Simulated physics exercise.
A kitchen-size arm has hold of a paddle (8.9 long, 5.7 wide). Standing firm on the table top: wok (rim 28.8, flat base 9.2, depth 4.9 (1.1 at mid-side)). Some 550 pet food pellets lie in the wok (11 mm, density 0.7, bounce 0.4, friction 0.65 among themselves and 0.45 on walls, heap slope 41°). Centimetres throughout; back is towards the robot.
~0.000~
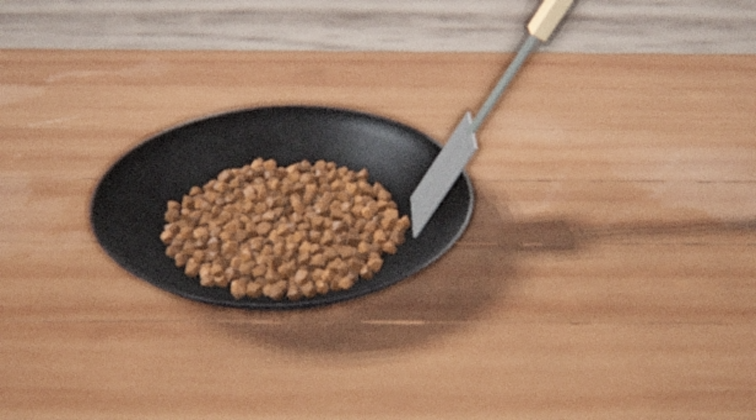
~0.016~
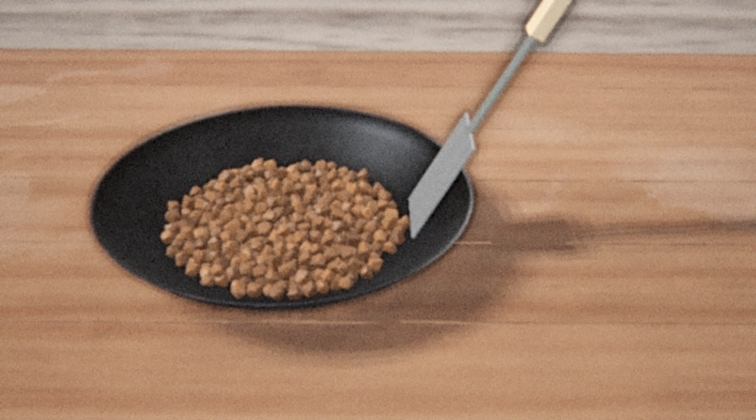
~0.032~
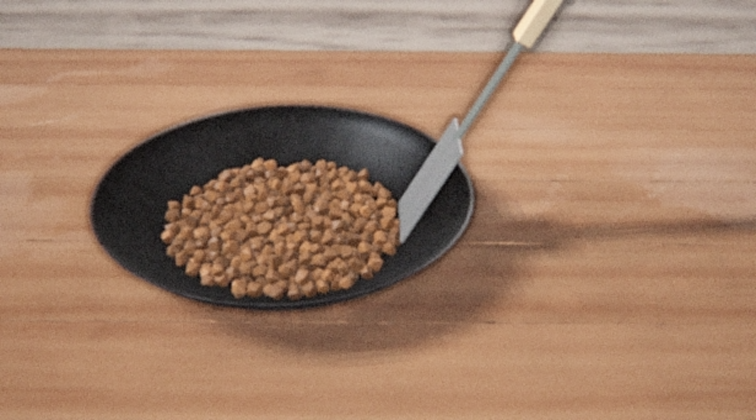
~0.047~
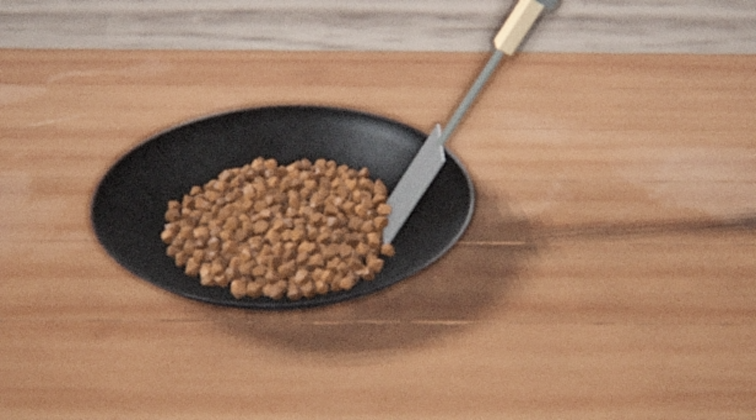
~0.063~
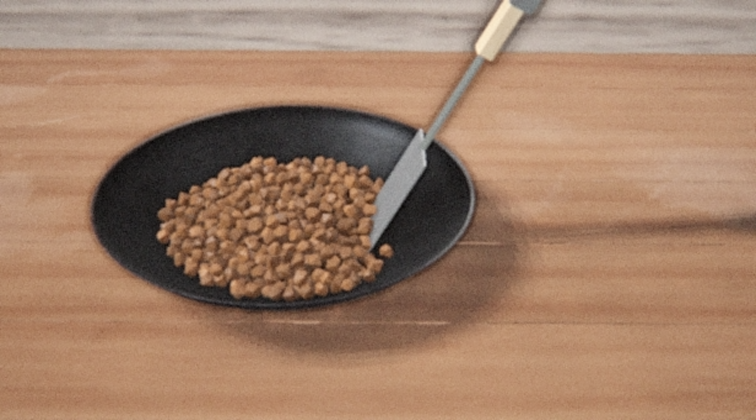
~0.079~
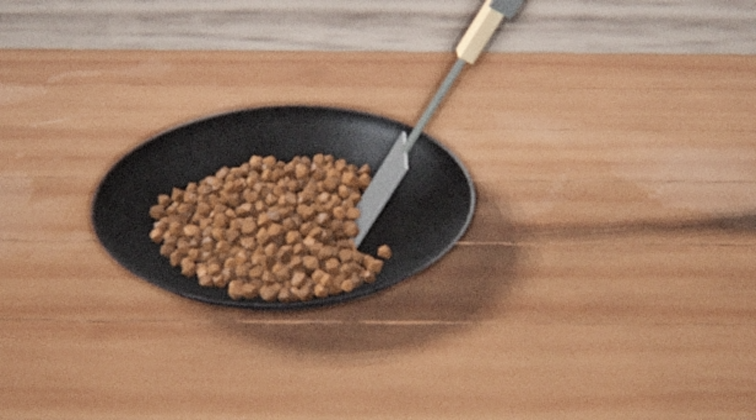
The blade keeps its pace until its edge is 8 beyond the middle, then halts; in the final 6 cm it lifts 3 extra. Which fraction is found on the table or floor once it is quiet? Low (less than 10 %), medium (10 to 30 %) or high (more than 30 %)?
Answer: Medium; 10 to 30 % of the pet food pellets finish on the table or floor.
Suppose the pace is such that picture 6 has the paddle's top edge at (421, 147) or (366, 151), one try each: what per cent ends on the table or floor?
About 5 and 25 per cent.
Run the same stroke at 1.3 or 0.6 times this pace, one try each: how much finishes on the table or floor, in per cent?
About 20 and 5 per cent.
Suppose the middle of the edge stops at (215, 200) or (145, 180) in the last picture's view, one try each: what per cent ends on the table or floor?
About 0 and 25 per cent.
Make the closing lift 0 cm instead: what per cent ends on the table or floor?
Some 15 per cent.
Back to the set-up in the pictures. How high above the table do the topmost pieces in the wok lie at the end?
Roughly 6.0 cm.
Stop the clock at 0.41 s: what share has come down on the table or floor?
Roughly 15 per cent.
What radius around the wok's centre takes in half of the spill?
Some 24 cm.
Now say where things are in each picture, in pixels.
Paddle top edge at (472, 129), sloping 62°; upper third of the load around (285, 209), from x 170 to 405, top at y 165; 552 in the wok, in the first frame.
Paddle top edge at (470, 130), sloping 62°; upper third of the load around (286, 209), from x 170 to 405, top at y 165, in the second frame.
Paddle top edge at (459, 135), sloping 62°; upper third of the load around (287, 209), from x 170 to 395, top at y 165, in the third frame.
Paddle top edge at (441, 142), sloping 62°; upper third of the load around (289, 207), from x 170 to 385, top at y 165, in the fourth frame.
Paddle top edge at (423, 147), sloping 62°; upper third of the load around (282, 204), from x 165 to 385, top at y 165, in the fifth frame.
Paddle top edge at (405, 149), sloping 62°; upper third of the load around (275, 202), from x 155 to 385, top at y 160; 552 in the wok, in the sixth frame.
After 0.13 s, sloping 62°, highest piece 6 above the table; 552 in the wok.
After 0.18 s, sloping 62°, highest piece 6 above the table; 552 in the wok.
After 0.41 s, sloping 62°, highest piece 6 above the table; 461 in the wok, 84 on the table or floor, 7 on the blade or in flight.
After 1.46 s, sloping 62°, highest piece 6 above the table; 461 in the wok, 91 on the table or floor.
At rest, 461 in the wok, 91 on the table or floor. That is 16 % on the table or floor.
